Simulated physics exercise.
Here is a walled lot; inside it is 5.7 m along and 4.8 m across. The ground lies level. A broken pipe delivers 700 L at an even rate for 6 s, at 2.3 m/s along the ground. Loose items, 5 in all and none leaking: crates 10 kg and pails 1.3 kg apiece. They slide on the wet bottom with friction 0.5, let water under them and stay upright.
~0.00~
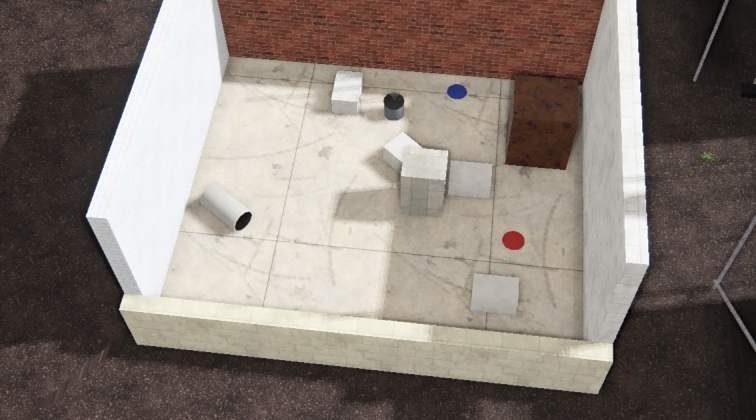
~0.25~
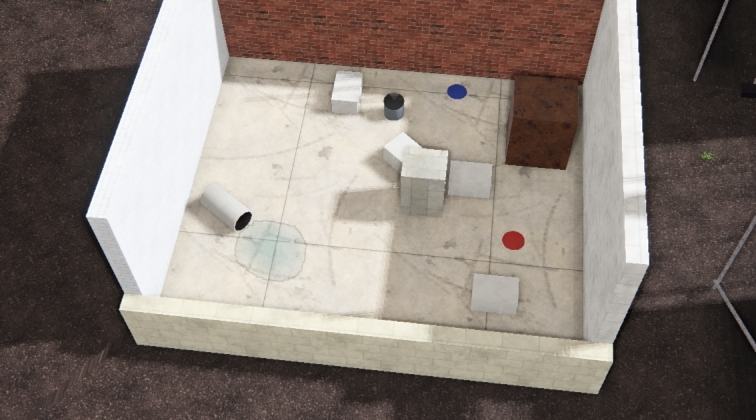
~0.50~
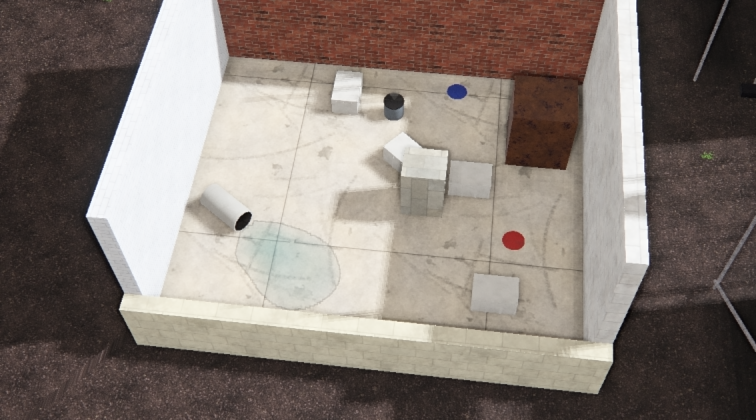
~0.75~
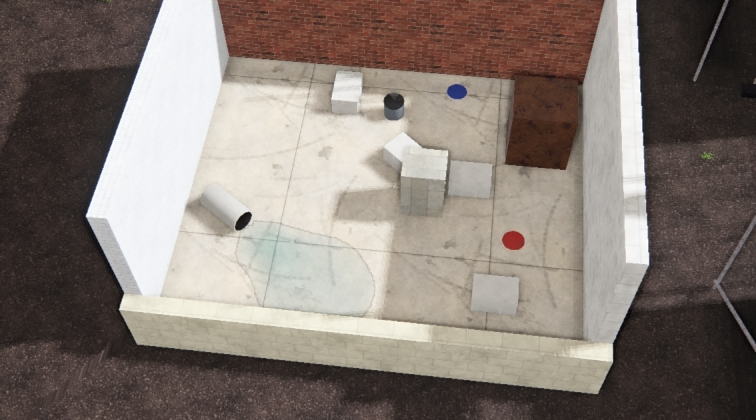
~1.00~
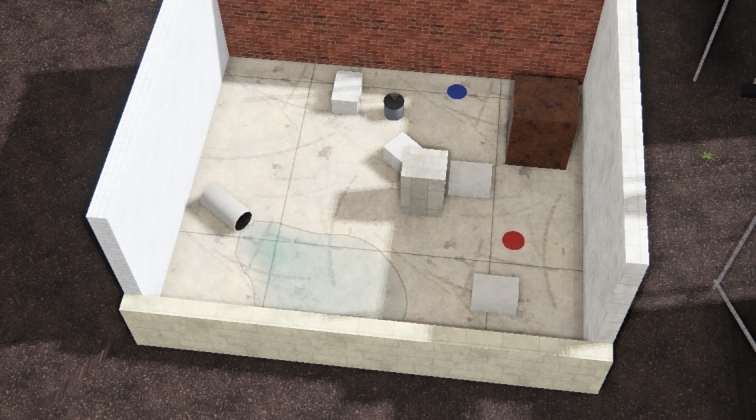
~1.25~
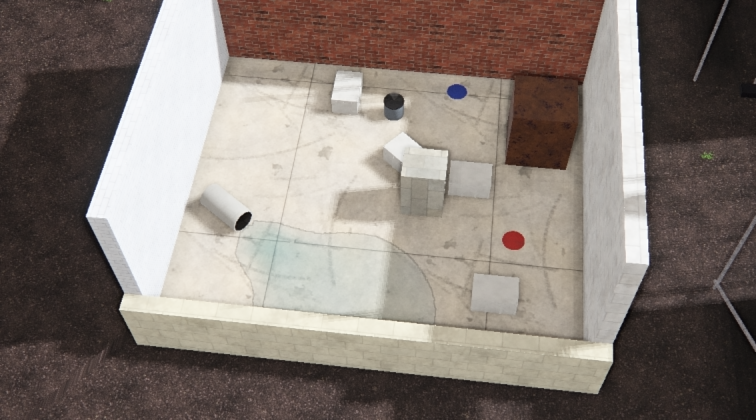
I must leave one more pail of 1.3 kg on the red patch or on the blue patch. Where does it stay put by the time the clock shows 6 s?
Put it on blue.
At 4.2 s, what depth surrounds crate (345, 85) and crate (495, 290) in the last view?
About 0 and 5 cm.
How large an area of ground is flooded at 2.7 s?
Roughly 7.5 m2.
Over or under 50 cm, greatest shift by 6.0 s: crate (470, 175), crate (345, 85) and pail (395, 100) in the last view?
In turn: Under, under, under.
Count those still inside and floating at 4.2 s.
I count 1.
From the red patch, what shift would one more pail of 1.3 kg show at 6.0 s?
Some 120 cm.
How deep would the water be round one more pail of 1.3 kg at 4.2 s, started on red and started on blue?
In turn 2 and 0 cm.
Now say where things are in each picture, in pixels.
In the first picture, a crate at (407, 151), on the bottom; a crate at (496, 289) rests on the ground; the red patch at (514, 241); the blue patch at (457, 92); water covers 0.0 m2; 0 of 5 have shifted.
In the second picture, a crate at (407, 151) rests on the ground; a crate at (496, 289), on the bottom; the red patch at (514, 241); the blue patch at (457, 92); water covers 0.7 m2; 0 of 5 have shifted.
In the third picture, a crate at (407, 151) rests on the ground; a crate at (496, 289) rests on the ground; the red patch at (514, 241); the blue patch at (457, 92); 1.4 m2 under water; 0 of 5 have shifted.
In the fourth picture, a crate at (407, 151), on the bottom; a crate at (496, 289) rests on the ground; the red patch at (514, 241); the blue patch at (457, 92); 2.4 m2 under water; 0 of 5 have shifted.
In the fifth picture, a crate at (407, 151), on the bottom; a crate at (496, 289) rests on the ground; the red patch at (514, 241); the blue patch at (457, 92); 3.2 m2 under water; 0 of 5 have shifted.
In the sixth picture, a crate at (407, 151), on the bottom; a crate at (496, 289) rests on the ground; the red patch at (514, 241); the blue patch at (457, 92); 3.8 m2 under water; 0 of 5 have shifted.
After 1.8 s on red it would be 0 cm off in 0 cm of water; on blue it would be 0 cm off in 0 cm of water.
After 2.7 s on red it would be 0 cm off in 0 cm of water; on blue it would be 0 cm off in 0 cm of water.
After 4.2 s on red it would be 41 cm off in 2 cm of water; on blue it would be 0 cm off in 0 cm of water.
After 6.0 s on red it would be 117 cm off in 9 cm of water; on blue it would be 0 cm off in 0 cm of water.
